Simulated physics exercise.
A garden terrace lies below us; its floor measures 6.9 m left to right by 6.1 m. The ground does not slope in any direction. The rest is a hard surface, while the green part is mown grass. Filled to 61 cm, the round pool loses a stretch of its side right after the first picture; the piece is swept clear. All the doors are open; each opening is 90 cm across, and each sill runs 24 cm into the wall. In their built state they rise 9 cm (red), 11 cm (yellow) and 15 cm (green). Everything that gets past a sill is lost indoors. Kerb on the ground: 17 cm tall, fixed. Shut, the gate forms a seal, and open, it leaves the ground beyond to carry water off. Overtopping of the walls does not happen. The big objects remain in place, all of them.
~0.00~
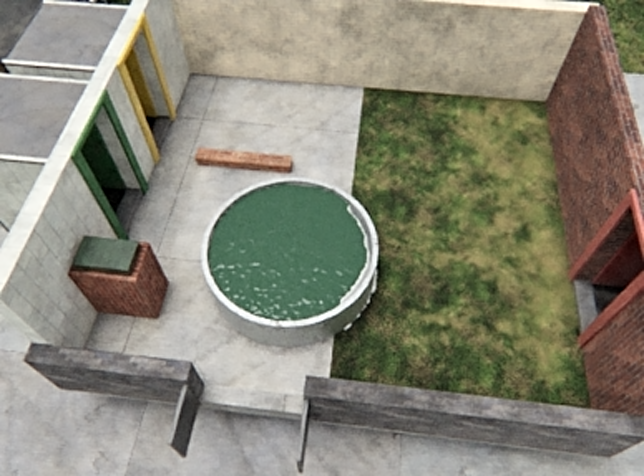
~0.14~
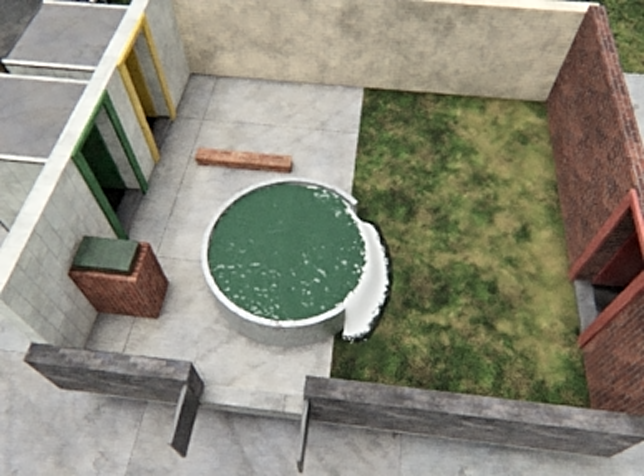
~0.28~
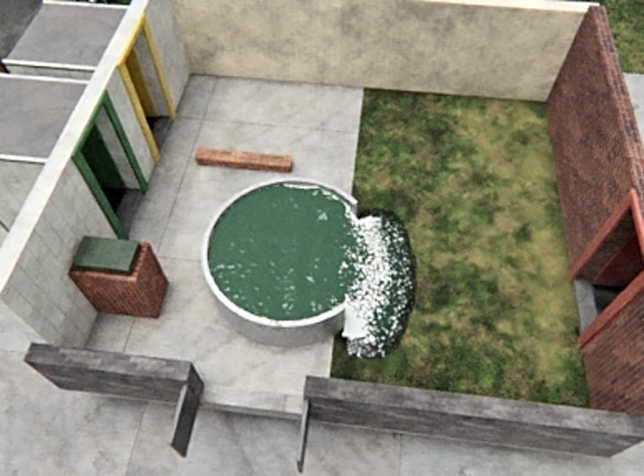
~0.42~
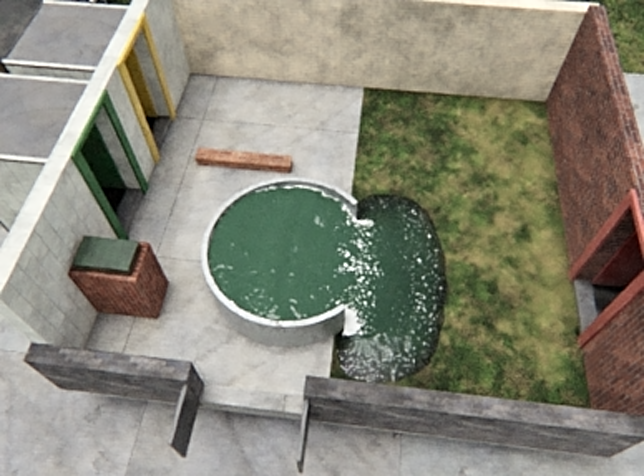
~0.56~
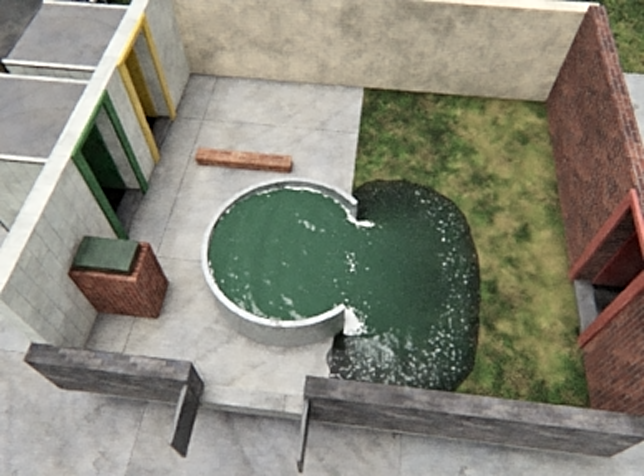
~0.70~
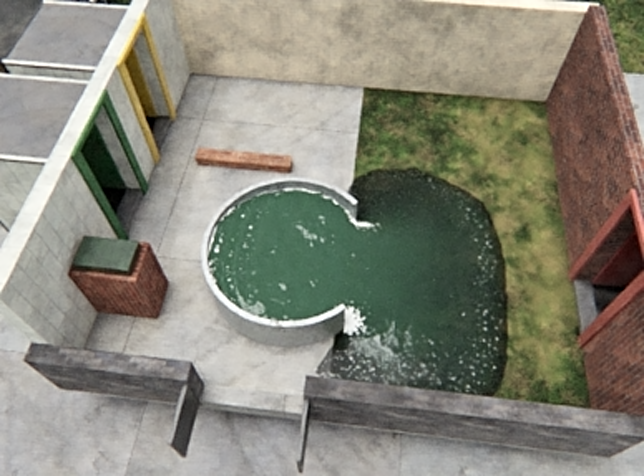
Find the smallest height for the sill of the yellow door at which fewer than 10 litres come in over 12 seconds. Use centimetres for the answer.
The smallest such height is near 6 cm.
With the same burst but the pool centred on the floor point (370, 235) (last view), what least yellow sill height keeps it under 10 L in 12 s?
Then roughly 6.0 cm.
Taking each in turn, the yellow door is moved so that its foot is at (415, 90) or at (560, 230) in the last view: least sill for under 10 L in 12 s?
7.5 and 16 cm.
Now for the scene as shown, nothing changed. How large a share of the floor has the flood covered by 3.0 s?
Close to 45 per cent of it is wet.
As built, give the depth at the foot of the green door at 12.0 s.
Depth: Near 4.0 cm.
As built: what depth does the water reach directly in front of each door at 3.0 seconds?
Red door: 23 cm; yellow door: 0 cm; green door: 0 cm.
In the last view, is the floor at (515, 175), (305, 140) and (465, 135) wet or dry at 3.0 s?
Point by point, the first is awash, the second spared and the third awash.
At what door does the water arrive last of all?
Door: Green.
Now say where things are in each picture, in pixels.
The round pool at (290, 248) is whole and still, 61 cm deep; the yellow door at (150, 96) is dry, in the first frame.
The front is at (376, 230), 0.3 m from the gap at (370, 270); 0.5 m2 of floor is wet, 61 cm left at the back, in the second frame.
Water pours out at (370, 272) and has run 0.7 m, to (396, 220); about 9 cm deep outside, 61 cm at the back, in the third frame.
The front is at (422, 361), 1.2 m from the gap at (370, 273); 3.2 m2 of floor is wet, 61 cm left at the back, in the fourth frame.
The gap is at (370, 273), the front 1.7 m out at (459, 217); the back of the round pool holds 60 cm, in the fifth frame.
The front is at (498, 370), 2.1 m from the gap at (370, 273); 7.5 m2 of floor is wet, 53 cm left at the back; 3.7 m in a straight line remain to the yellow door at (150, 96), in the sixth frame.
After 1.4 s water covers 35 % of the floor, deepest (26 cm) near (376, 283); it has not reached the yellow door.
After 3.0 s water covers 45 % of the floor, deepest (26 cm) near (566, 349); it has not reached the yellow door.
After 12.0 s water covers 95 % of the floor, deepest (10 cm) near (232, 88); 8 cm at the yellow door, 0 litres in over its 11 cm sill.
At the yellow door as built, the water arrived by 9.0 s and peaked near 9 cm at 10.2 s.
Run again over the same 12 s with other heights there, 14 litres in over 5.5 cm, 3 litres over 7.5 cm. The limit of 10 litres is kept from about 6 cm up.
